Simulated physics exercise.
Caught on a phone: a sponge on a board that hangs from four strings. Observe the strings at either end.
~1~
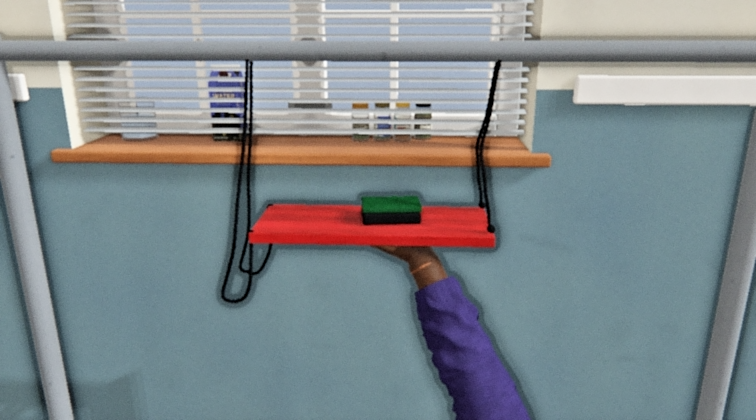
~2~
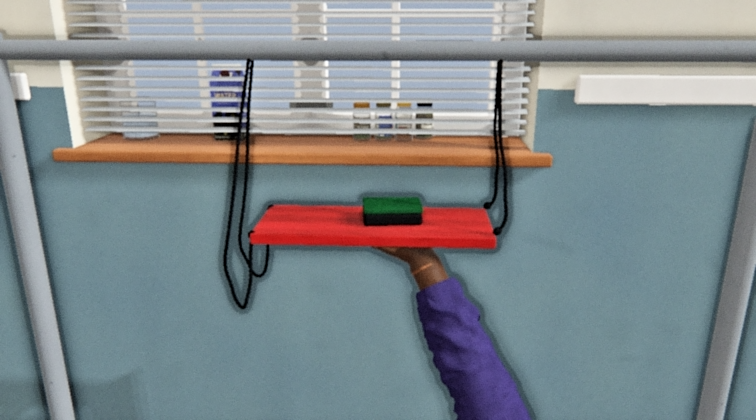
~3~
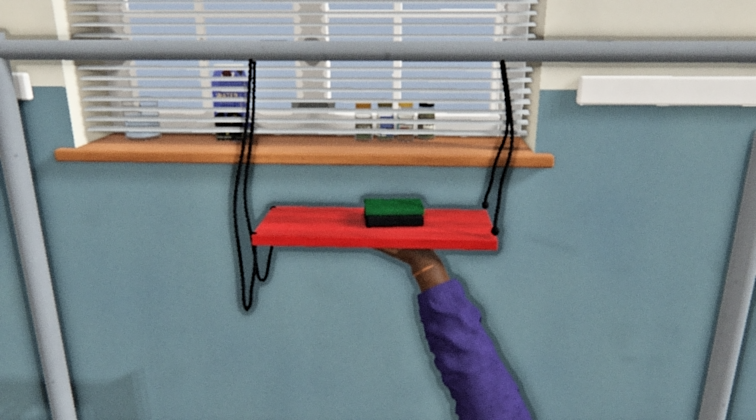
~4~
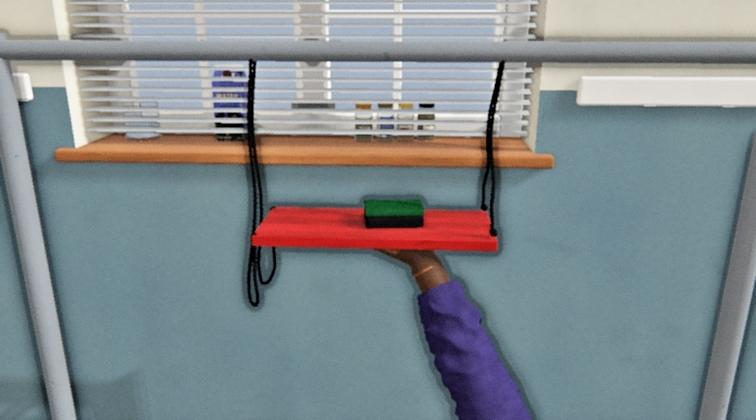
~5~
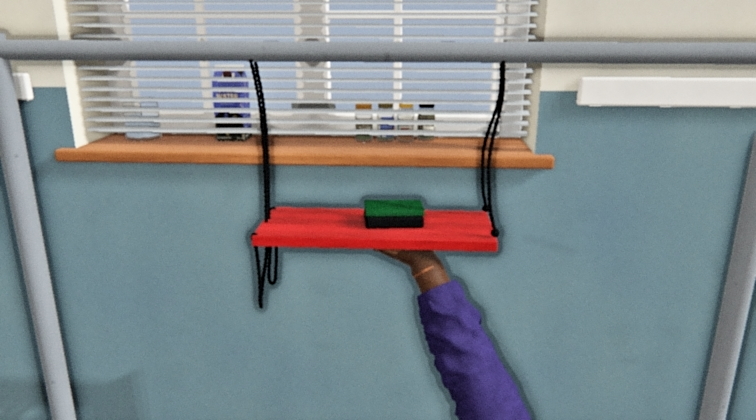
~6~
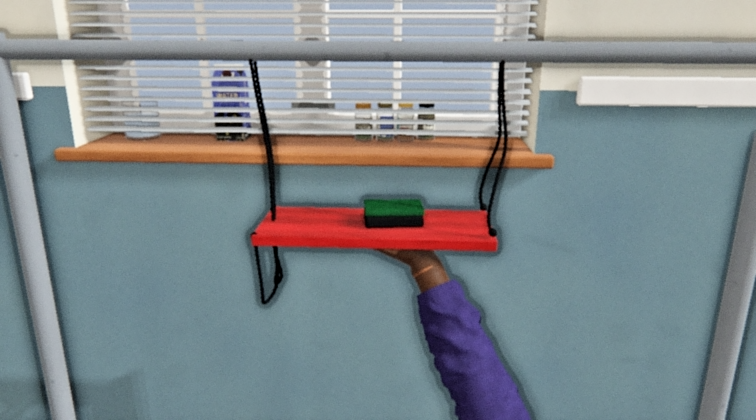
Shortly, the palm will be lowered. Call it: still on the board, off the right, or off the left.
Off the left.
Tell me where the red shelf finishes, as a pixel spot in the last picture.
(412, 301).
Then, 0.42 s past the final frame, board tipped 20° down to the left; sponge sliding near (307, 280).
Then, 0.96 s past the final frame, board tipped 40° down to the left; sponge on the floor.
Then, 1.50 s past the final frame, board tipped 46° down to the left; sponge on the floor.
When it is over, board tipped 47° down to the left; sponge on the floor. The sponge falls from the left end.
